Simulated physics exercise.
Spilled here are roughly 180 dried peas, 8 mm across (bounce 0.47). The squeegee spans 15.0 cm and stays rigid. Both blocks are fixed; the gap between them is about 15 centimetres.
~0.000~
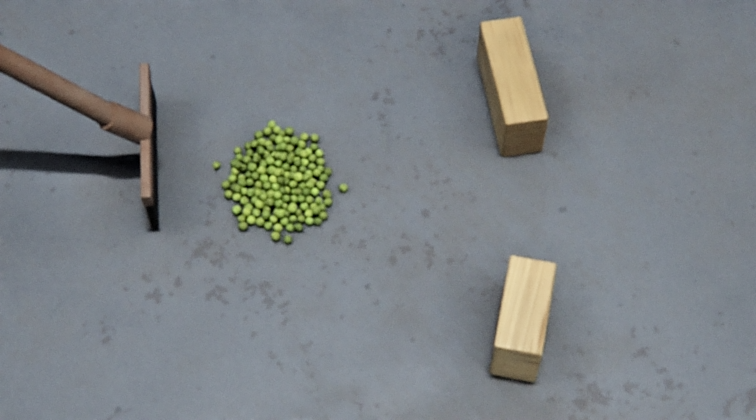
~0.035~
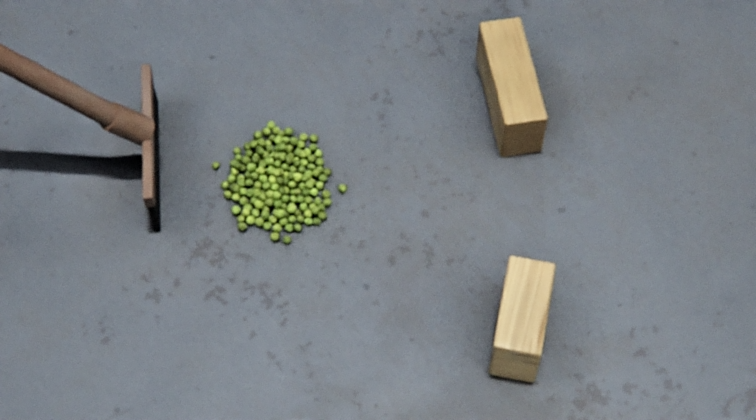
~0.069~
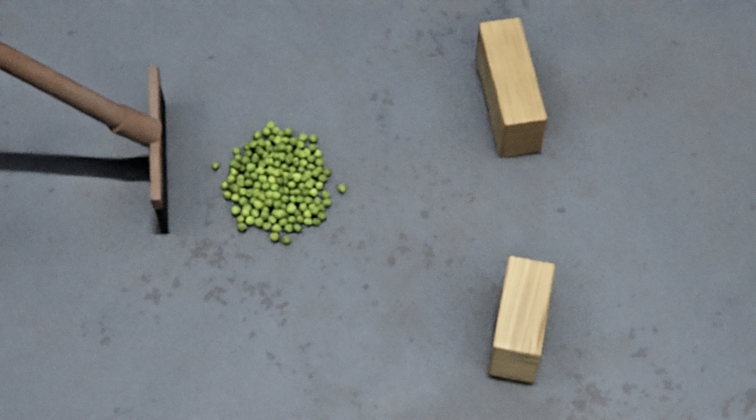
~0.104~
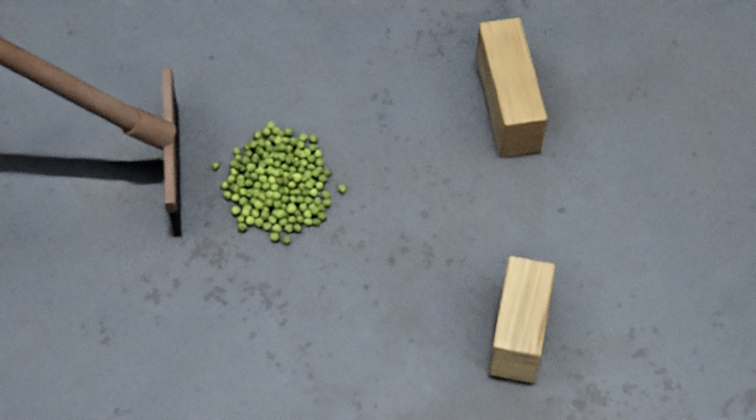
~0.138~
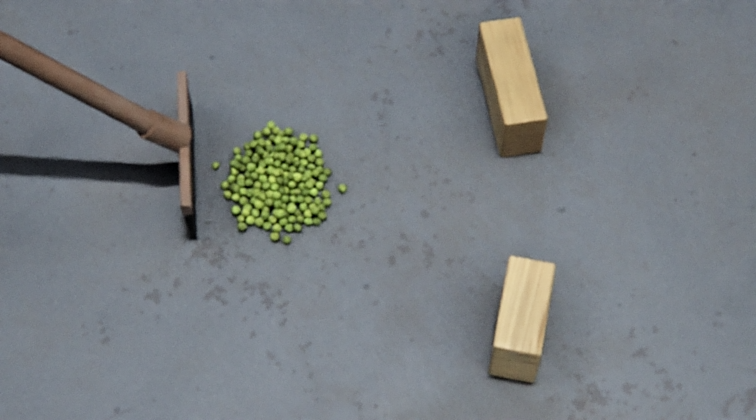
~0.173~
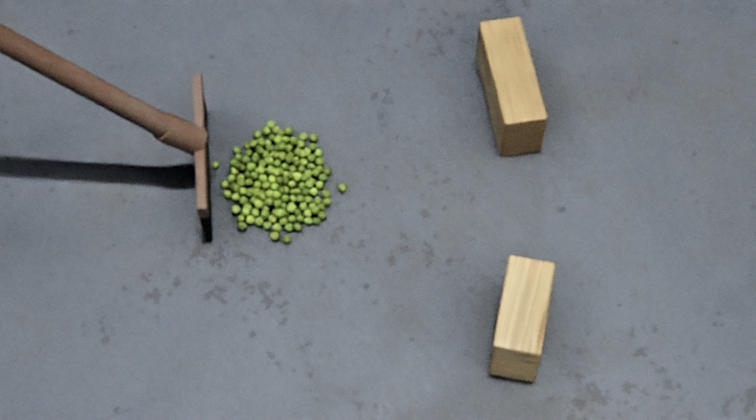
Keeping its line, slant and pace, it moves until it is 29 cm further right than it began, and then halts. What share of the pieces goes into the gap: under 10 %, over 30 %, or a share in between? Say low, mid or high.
Mid.
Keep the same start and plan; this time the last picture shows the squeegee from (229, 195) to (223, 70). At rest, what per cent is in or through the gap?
30 per cent ends in or through the gap.
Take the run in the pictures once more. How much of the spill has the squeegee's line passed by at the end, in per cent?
Roughly 20 per cent.
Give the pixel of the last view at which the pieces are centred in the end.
I'd say around (483, 193) in the last picture.
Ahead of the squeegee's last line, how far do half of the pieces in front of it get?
That comes to about 4 centimetres.
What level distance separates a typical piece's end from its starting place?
Roughly 20 centimetres.
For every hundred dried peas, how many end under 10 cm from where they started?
Roughly 10 %.
After 0.45 s, squeegee 18 cm from its start, spill 15 cm wide; held up before the blocks 100 %.
After 0.73 s, squeegee 29 cm from its start, spill 19 cm wide; held up before the blocks 100 %.
After 0.97 s, squeegee 30 cm from its start, spill 21 cm wide; in or through the gap 20 %, held up before the blocks 80 %.
At rest (1.3 s), in or through the gap 20 %, round the near block 0 %, round the far block 0 %, held up before the blocks 80 %.
